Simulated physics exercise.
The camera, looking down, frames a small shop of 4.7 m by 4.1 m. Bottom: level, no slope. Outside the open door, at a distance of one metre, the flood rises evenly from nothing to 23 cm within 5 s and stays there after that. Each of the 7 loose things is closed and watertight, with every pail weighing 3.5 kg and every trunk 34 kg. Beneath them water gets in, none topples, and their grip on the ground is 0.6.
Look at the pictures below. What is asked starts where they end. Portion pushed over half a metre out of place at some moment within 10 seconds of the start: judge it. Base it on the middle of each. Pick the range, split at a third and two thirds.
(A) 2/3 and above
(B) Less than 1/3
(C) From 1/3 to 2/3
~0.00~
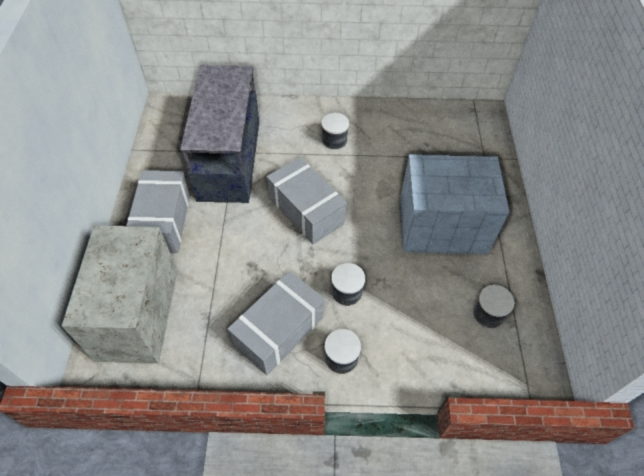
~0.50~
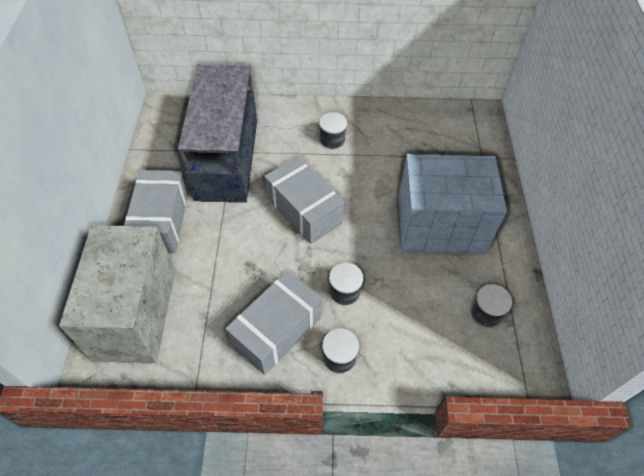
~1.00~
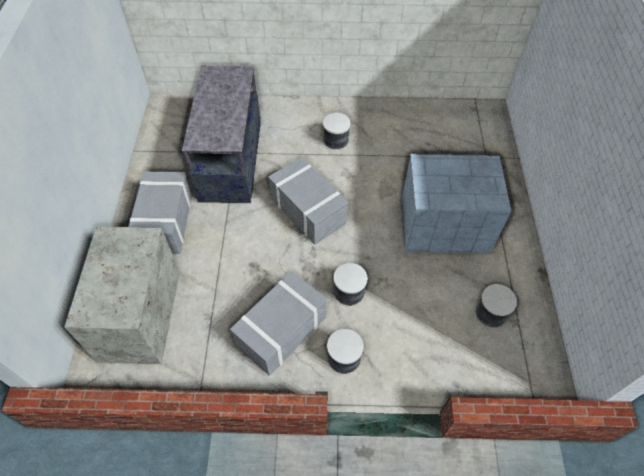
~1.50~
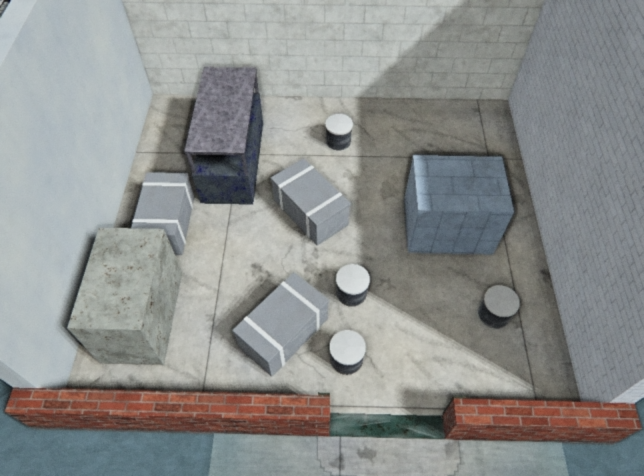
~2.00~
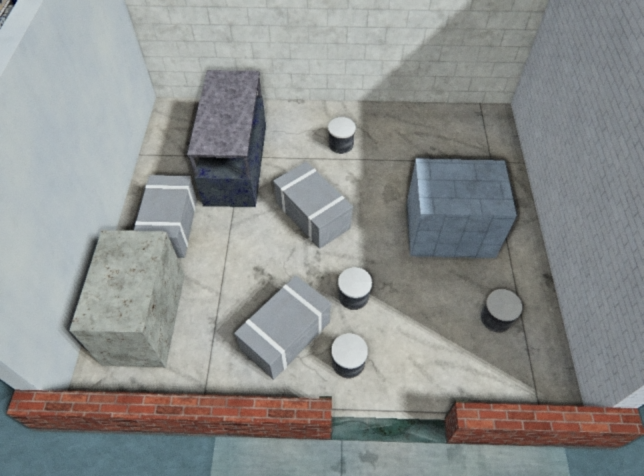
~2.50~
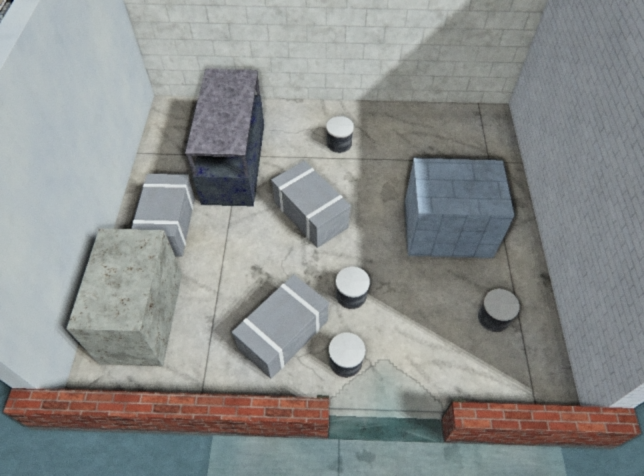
(C) From 1/3 to 2/3.
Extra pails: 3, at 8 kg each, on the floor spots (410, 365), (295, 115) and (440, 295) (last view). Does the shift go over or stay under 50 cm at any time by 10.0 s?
In order: Above the mark, below the mark, above the mark.
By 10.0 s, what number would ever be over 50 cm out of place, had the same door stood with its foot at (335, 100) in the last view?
Result: 4 of them.
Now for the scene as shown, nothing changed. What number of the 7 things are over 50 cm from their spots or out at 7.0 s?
The answer is 2.
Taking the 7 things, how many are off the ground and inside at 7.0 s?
My tally comes to 2.
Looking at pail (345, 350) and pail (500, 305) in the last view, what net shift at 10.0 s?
In that order: 300 cm, 60 cm.
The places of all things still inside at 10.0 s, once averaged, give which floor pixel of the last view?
Mean floor pixel: About (286, 225).
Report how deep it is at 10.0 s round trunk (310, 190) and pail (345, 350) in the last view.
Roughly 6 and 11 cm.
After 3.5 s 0 of 7 are over 50 cm from their spots; 0 afloat.
After 4.5 s 0 of 7 are over 50 cm from their spots; 1 afloat.
After 7.0 s 2 of 7 are over 50 cm from their spots; 2 afloat.
After 10.0 s 4 of 7 are over 50 cm from their spots, and 4 have been at some point; 3 afloat.
